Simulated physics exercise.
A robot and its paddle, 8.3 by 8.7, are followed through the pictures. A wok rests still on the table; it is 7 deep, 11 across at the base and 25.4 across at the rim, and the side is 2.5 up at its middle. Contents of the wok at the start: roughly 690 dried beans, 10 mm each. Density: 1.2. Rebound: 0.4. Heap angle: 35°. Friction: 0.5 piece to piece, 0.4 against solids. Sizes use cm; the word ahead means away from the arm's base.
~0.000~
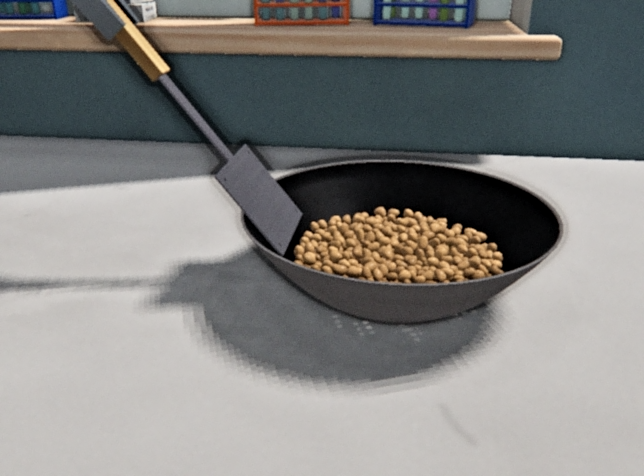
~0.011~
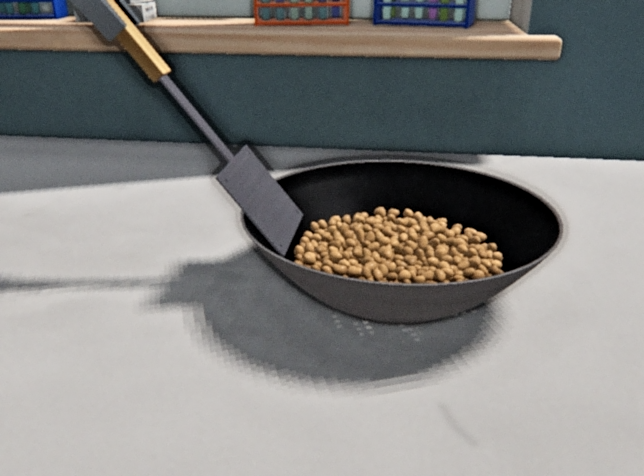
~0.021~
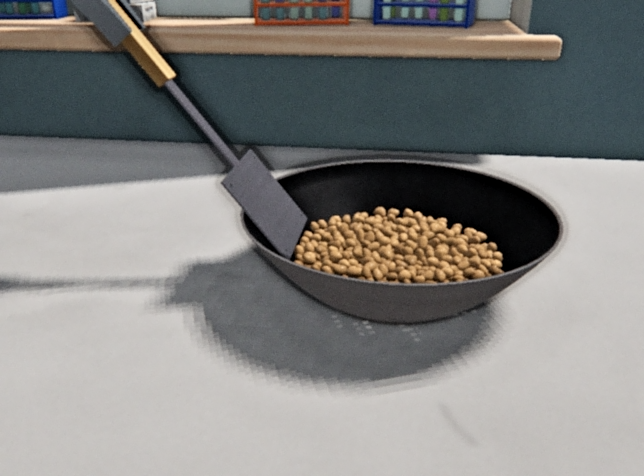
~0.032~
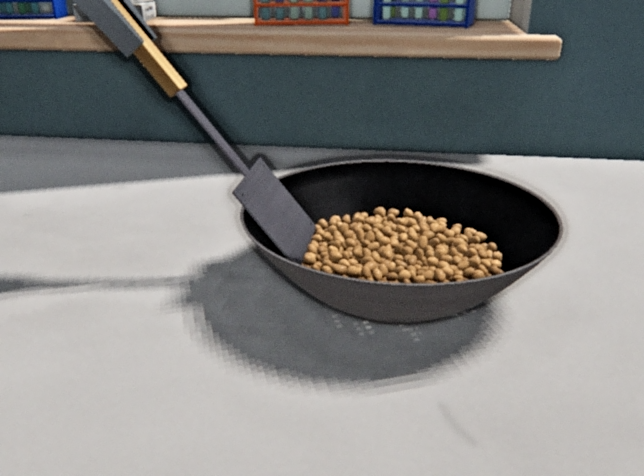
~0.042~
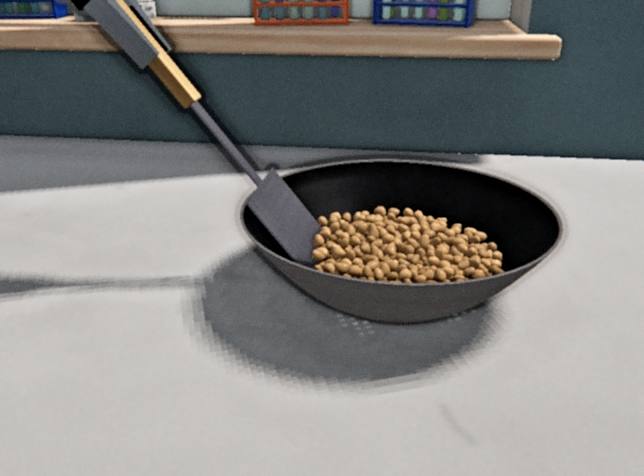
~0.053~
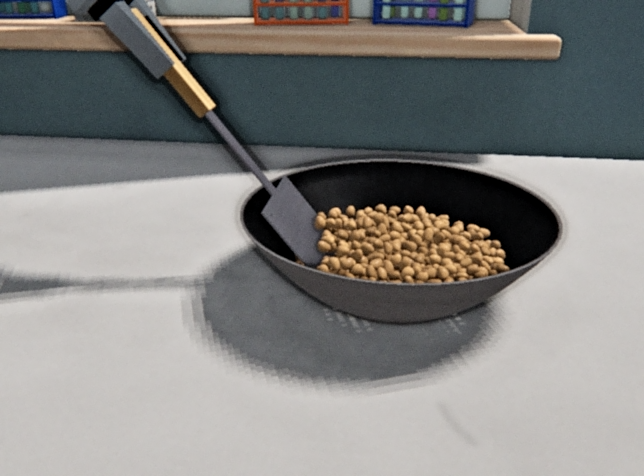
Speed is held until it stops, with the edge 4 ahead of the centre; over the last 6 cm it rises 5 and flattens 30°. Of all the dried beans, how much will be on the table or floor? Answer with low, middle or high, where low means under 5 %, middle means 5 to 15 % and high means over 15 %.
Middle.
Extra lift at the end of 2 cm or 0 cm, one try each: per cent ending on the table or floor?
Result, in order: Approx. 0 % and 0 %.
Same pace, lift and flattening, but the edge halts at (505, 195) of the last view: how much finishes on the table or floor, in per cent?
Close to 35 per cent finishes on the table or floor.
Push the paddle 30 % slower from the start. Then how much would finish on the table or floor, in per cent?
Approx. 0 per cent.
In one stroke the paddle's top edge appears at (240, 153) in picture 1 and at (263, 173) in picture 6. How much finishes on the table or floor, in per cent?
0 %.
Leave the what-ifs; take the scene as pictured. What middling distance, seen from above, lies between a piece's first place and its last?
Roughly 3 cm.
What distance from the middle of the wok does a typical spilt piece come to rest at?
Some 32 centimetres.
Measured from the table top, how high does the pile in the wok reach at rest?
7.5 cm.
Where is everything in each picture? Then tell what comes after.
The first frame shows the paddle top edge at (231, 159), sloping 52°; upper third of the load around (394, 253), from x 300 to 495, top at y 210; 693 in the wok.
The second frame shows the paddle top edge at (232, 160), sloping 52°; upper third of the load around (394, 253), from x 300 to 495, top at y 210.
The third frame shows the paddle top edge at (237, 164), sloping 52°; upper third of the load around (393, 253), from x 300 to 495, top at y 210.
The fourth frame shows the paddle top edge at (247, 174), sloping 52°; upper third of the load around (393, 252), from x 300 to 495, top at y 210.
The fifth frame shows the paddle top edge at (260, 184), sloping 52°; upper third of the load around (394, 252), from x 300 to 495, top at y 210.
The sixth frame shows the paddle top edge at (274, 193), sloping 52°; upper third of the load around (396, 247), from x 300 to 500, top at y 210; 693 in the wok.
After 0.08 s, sloping 51°, highest piece 10 above the table; 693 in the wok.
After 0.10 s, sloping 40°, highest piece 13 above the table; 692 in the wok, 1 on the blade or in flight.
After 0.32 s, sloping 22°, highest piece 15 above the table; 629 in the wok, 26 on the table or floor, 38 on the blade or in flight.
After 1.37 s, sloping 22°, highest piece 7 above the table; 629 in the wok, 64 on the table or floor.
In the end, 629 in the wok, 64 on the table or floor. That is 9 % on the table or floor.
